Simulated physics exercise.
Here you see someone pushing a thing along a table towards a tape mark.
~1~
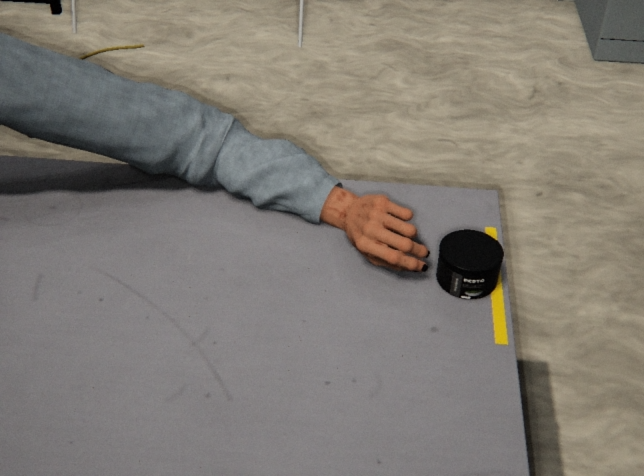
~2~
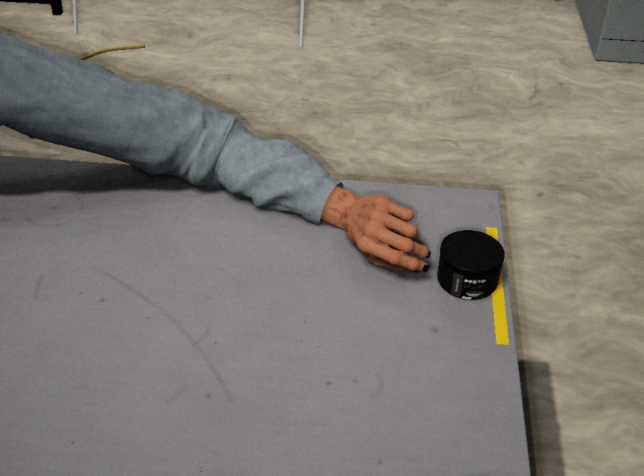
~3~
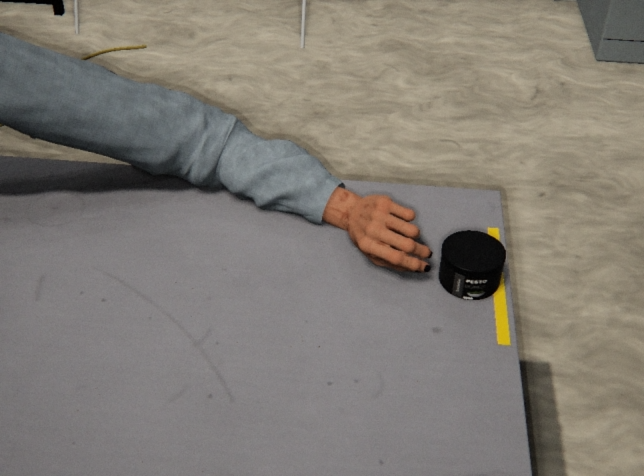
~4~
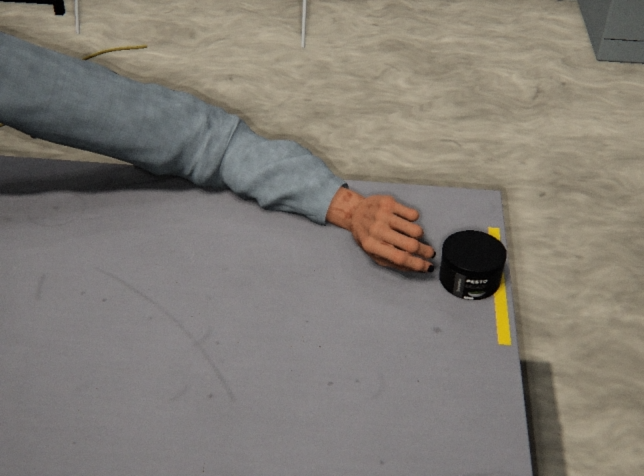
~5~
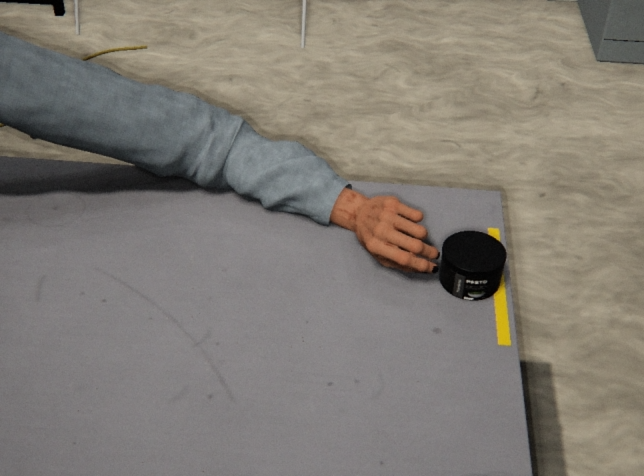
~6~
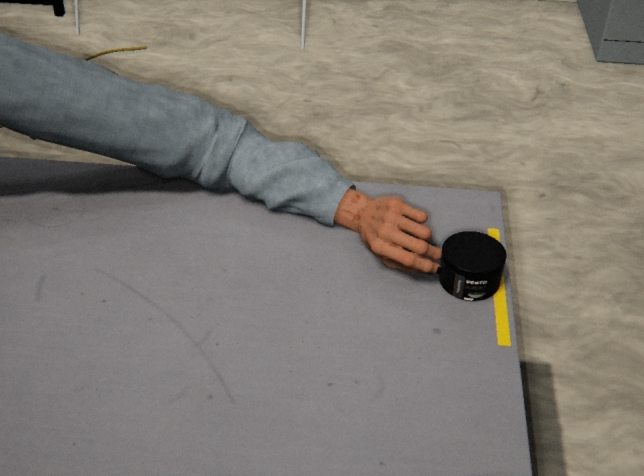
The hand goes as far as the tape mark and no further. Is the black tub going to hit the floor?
So the black tub goes off the side.
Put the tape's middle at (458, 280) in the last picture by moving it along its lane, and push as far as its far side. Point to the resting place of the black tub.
It settles around (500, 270).
Then, 0.84 s on from there, black tub turned 21° from its first pose near (537, 277).
Then, 1.08 s on from there, black tub on its way down near (558, 389).
Then, 1.28 s on from there, black tub at the bottom.
In the end, the black tub drops to the floor.
